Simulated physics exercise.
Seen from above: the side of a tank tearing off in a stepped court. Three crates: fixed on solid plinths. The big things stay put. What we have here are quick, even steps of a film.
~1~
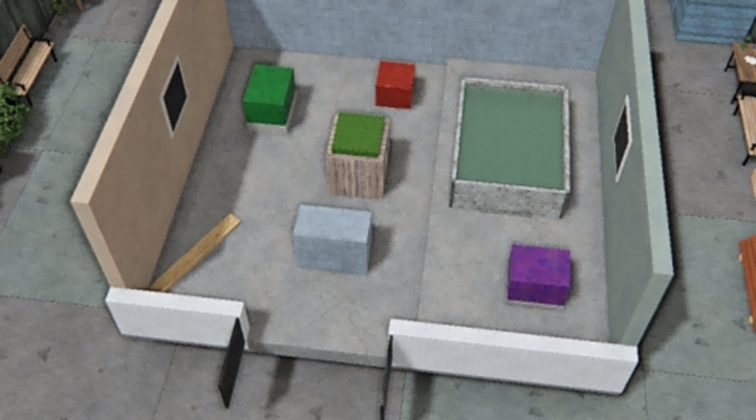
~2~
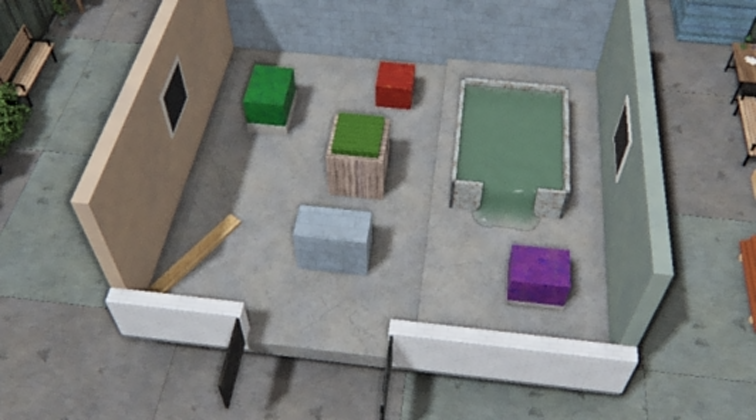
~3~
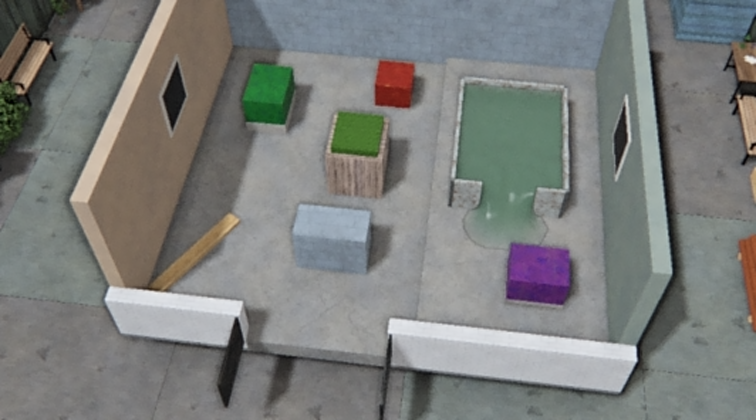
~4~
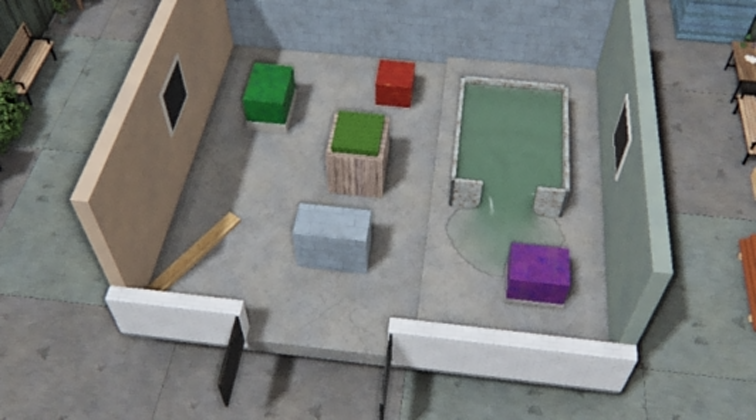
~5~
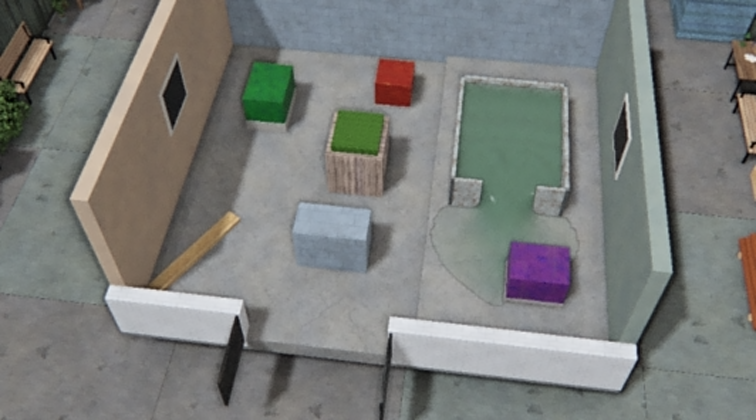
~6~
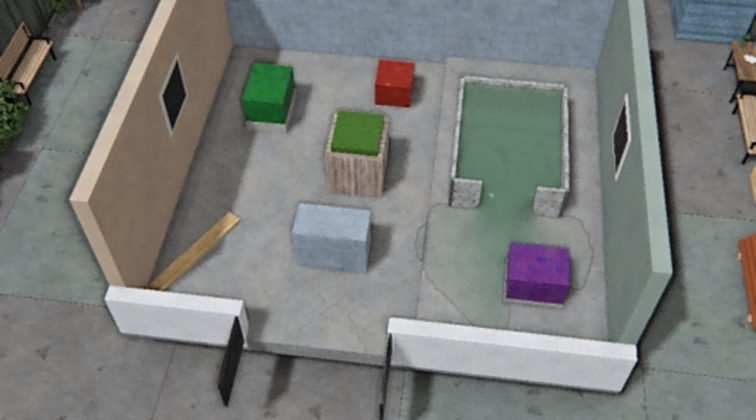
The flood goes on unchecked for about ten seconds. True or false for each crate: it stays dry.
Green crate: True, it stays dry; red crate: False, it gets wet; purple crate: False, it gets wet.
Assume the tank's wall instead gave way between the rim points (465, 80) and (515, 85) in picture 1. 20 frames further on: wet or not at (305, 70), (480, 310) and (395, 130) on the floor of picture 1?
Spot one inundated, spot two spared, spot three spared.
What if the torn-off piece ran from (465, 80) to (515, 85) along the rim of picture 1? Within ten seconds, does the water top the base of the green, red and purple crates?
Green crate stays untouched, red crate gets drenched, purple crate stays untouched.
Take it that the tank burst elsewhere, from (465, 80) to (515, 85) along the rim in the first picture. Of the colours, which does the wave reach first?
The crate marked red, by my reading.
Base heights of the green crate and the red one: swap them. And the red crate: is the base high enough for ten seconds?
The red crate is not reached.
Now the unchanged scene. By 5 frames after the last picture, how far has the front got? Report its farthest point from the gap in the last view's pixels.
Front's tip: Near (388, 341).
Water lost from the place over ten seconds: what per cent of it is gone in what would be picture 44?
By then, close to 65 % of it.
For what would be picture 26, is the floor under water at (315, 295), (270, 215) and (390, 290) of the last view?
Point one sodden, point two left clear, point three sodden.
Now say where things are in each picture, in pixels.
In the first picture, still water in the open tank at (512, 135).
In the second picture, the front is at (534, 221), out from the gap at (507, 202).
In the third picture, water pours out at (506, 203) and has run to (485, 244).
In the fourth picture, water pours out at (507, 202) and has run to (492, 271).
In the fifth picture, water pours out at (506, 201) and has run to (490, 299).
In the sixth picture, the front is at a hidden place, out from the gap at (506, 201).
A moment on, water covers 15 % of the floor; the green crate not reached, the red crate not reached, the purple crate water round its plinth.
Next, water covers 25 % of the floor; the green crate not reached, the red crate not reached, the purple crate water round its plinth.
Then, water covers 40 % of the floor; the green crate not reached, the red crate not reached, the purple crate water round its plinth.
Later, water covers 50 % of the floor; the green crate not reached, the red crate not reached, the purple crate water round its plinth.
In the end, water covers 90 % of the floor; the green crate stayed above the water, the red crate was topped, the purple crate was topped.
